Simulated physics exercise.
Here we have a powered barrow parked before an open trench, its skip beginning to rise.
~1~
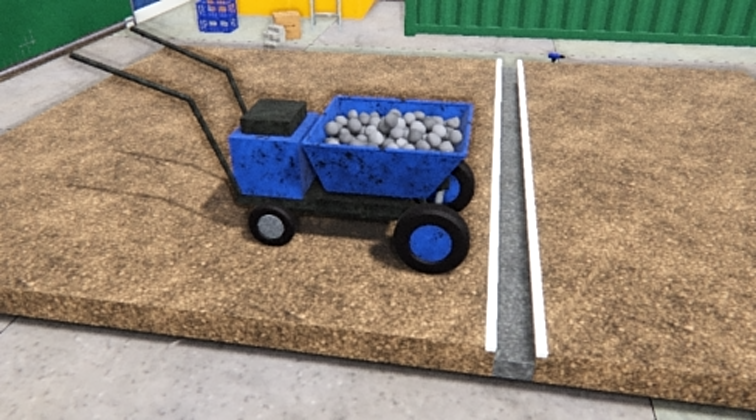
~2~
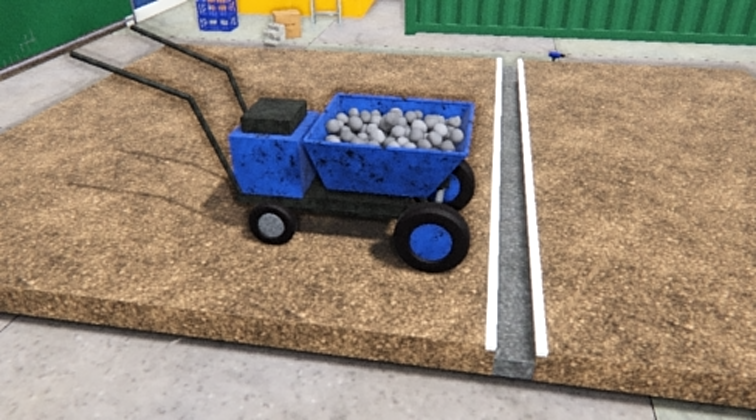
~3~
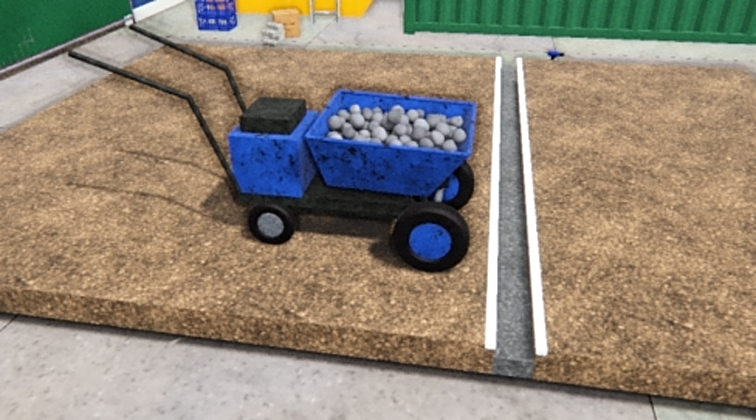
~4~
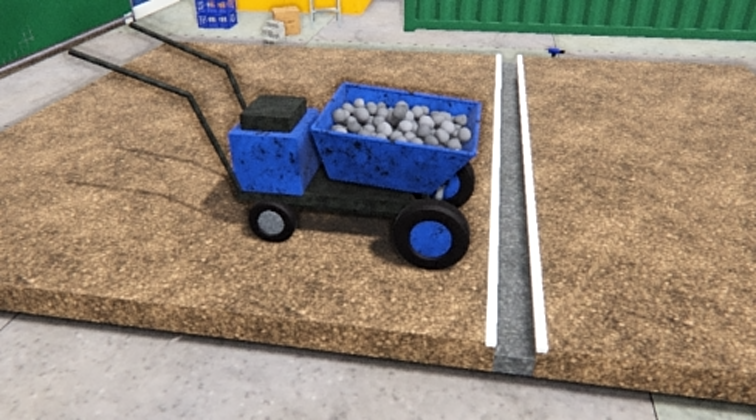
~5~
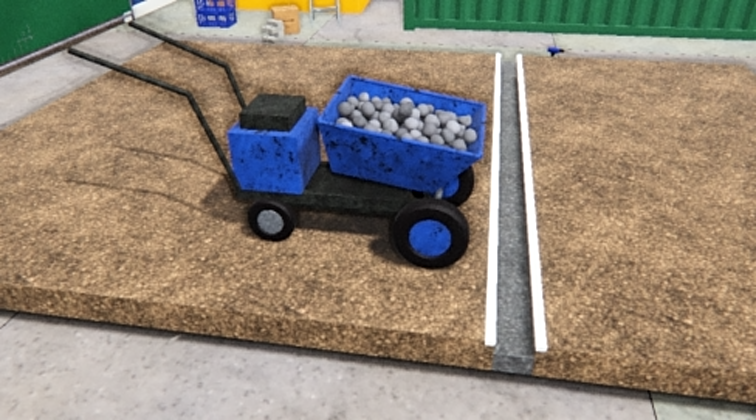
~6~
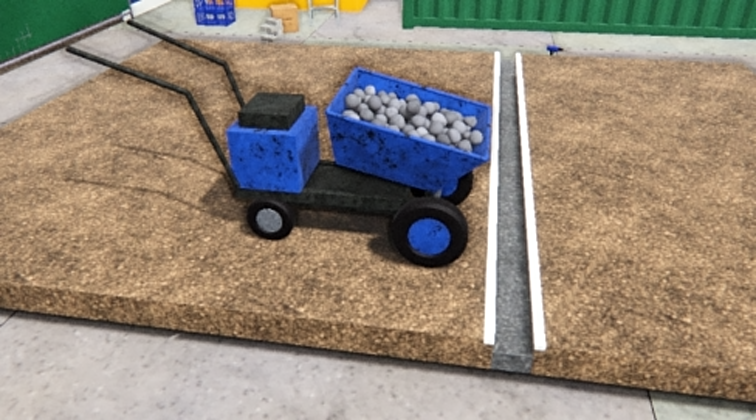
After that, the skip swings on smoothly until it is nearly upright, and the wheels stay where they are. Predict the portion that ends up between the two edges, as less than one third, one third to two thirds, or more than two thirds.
By the look of it, the trench catches a lesser share, below one-third.
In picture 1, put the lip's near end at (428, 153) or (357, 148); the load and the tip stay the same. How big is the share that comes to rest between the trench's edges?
About 50 %, then 20 %.
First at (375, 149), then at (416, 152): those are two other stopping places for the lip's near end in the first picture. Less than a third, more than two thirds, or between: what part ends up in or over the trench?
In the first case less than a third, in the second case one to two thirds.
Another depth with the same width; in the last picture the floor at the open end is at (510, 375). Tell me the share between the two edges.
20 %.
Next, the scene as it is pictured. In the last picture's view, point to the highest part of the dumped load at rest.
Estimated top, final frame: Near (555, 214).
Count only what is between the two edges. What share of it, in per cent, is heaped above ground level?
My best guess is some 30 per cent.
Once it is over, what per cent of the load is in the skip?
About 15 in a hundred.
Soon, skip tipped well over; all in the skip.
A while on, skip tipped steeply; nearly all in the skip; a small part beyond it; a stray few falling.
Towards the end, skip tipped right over; about a third in the skip; a stray few in or heaped over the trench; about half beyond it; a stray few falling.
Finally, skip tipped right over; a small part in the skip; about a quarter in or heaped over the trench; about two thirds beyond it.
